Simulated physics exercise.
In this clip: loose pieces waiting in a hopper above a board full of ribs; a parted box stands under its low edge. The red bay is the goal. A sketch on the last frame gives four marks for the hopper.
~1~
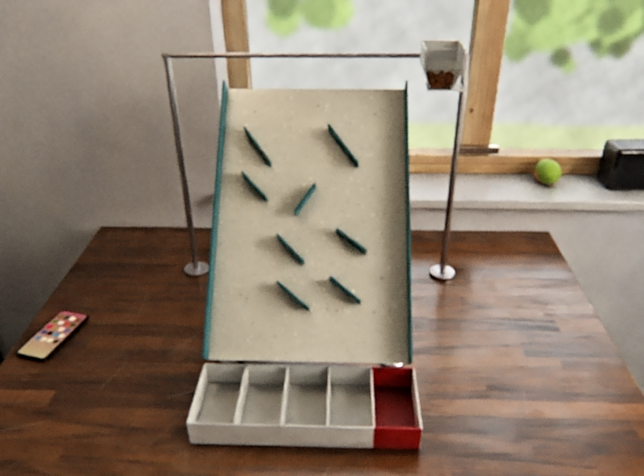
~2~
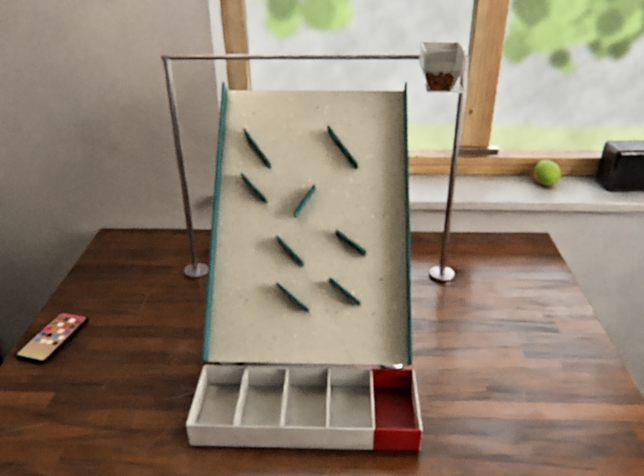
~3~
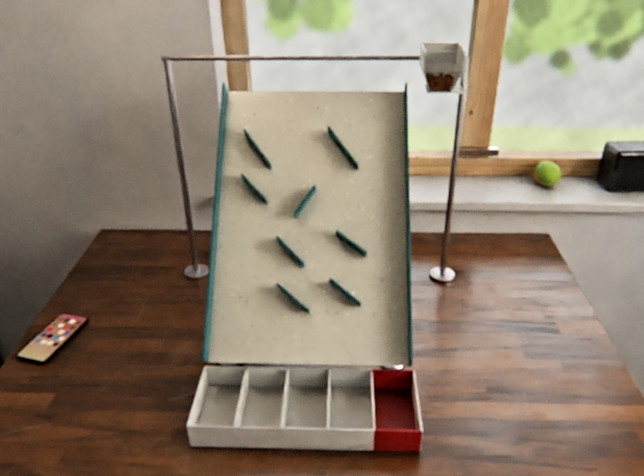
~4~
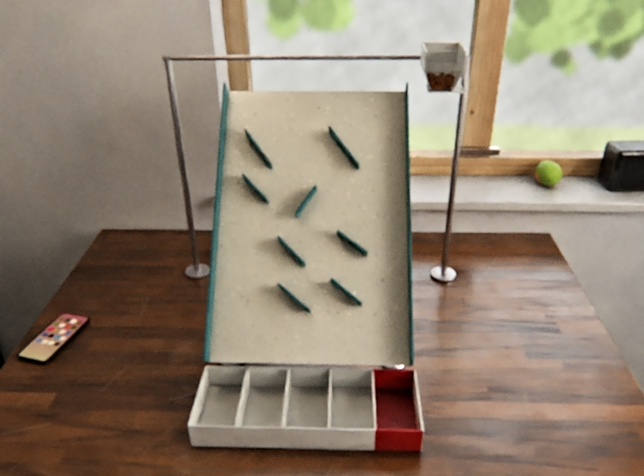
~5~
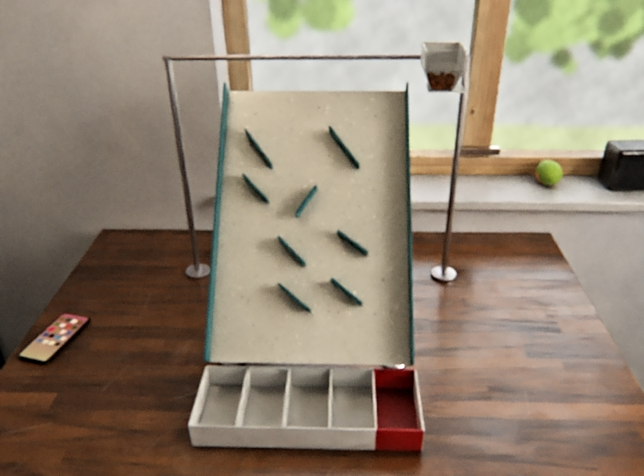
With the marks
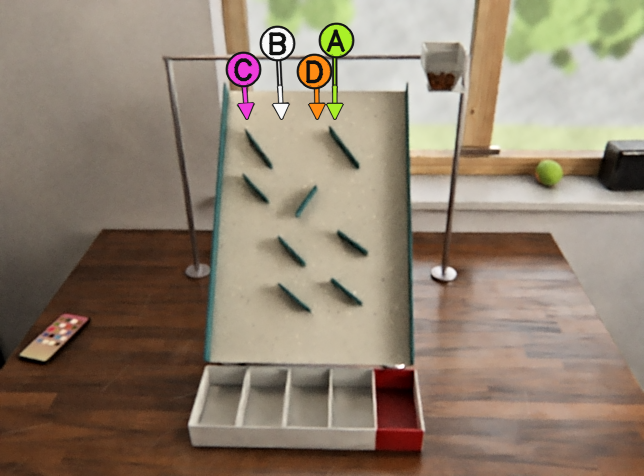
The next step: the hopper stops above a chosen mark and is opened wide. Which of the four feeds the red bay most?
Choose A.
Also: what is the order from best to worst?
A, D, B, C.
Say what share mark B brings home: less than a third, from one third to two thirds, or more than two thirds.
Less than a third.
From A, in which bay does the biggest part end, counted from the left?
The fifth.
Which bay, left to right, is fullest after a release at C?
The first.
On the marked copy, mark A meets the board at (334, 113); mark B meets the board at (281, 113); mark C meets the board at (246, 113); mark D meets the board at (317, 113).
If A is chosen, about two thirds in the red bay, about a third in other bays.
If B is chosen, a small part in the red bay, most in other bays.
If C is chosen, none in the red bay, nearly all in other bays, a small part outside the box.
If D is chosen, about a quarter in the red bay, most in other bays.
